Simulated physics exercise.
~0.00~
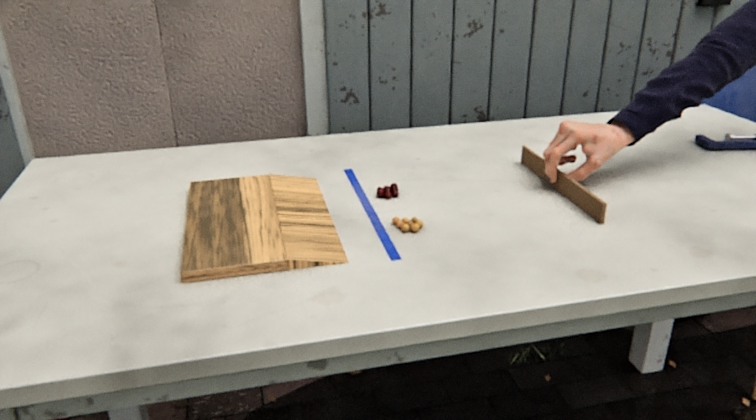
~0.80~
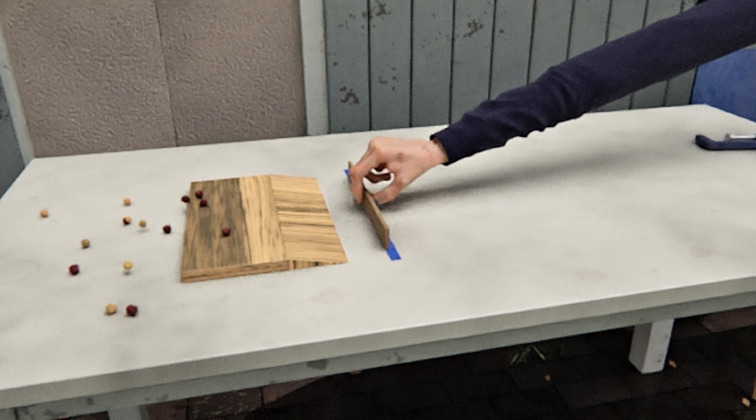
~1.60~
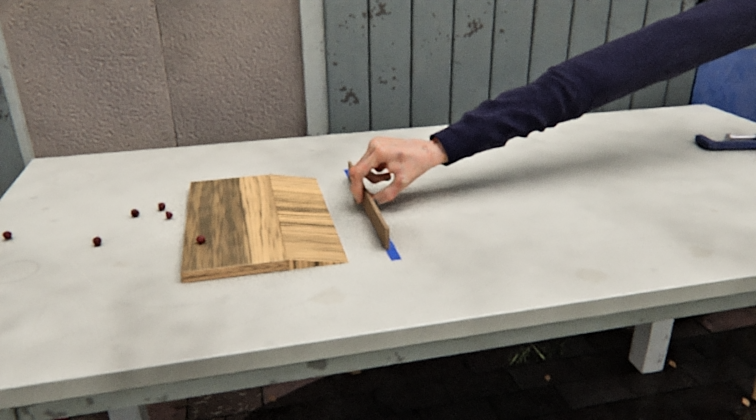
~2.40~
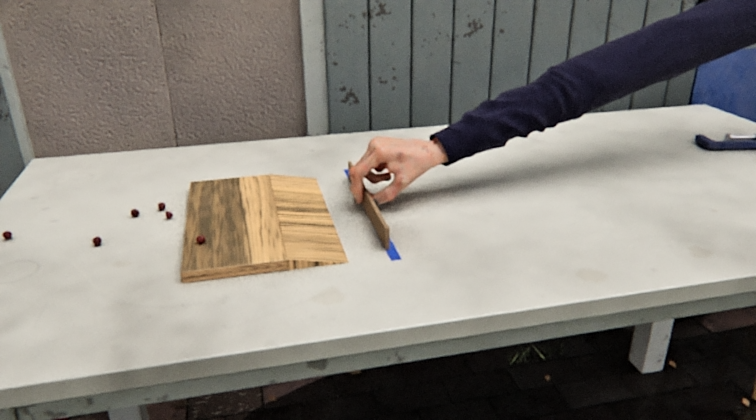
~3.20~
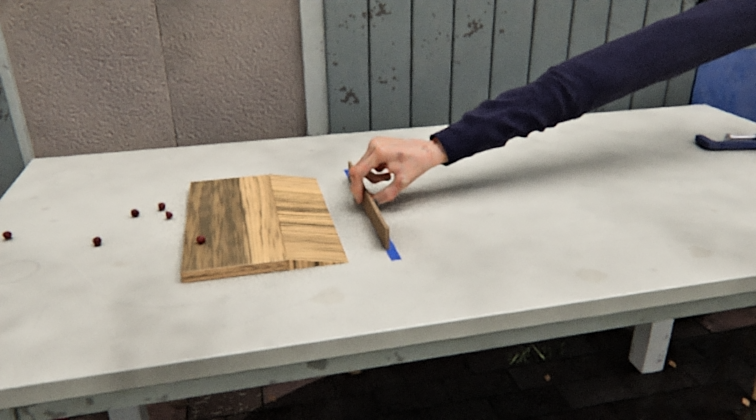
A hand slides a thin card left to blue tape, and small beads scatter beyond a wooden wedge.
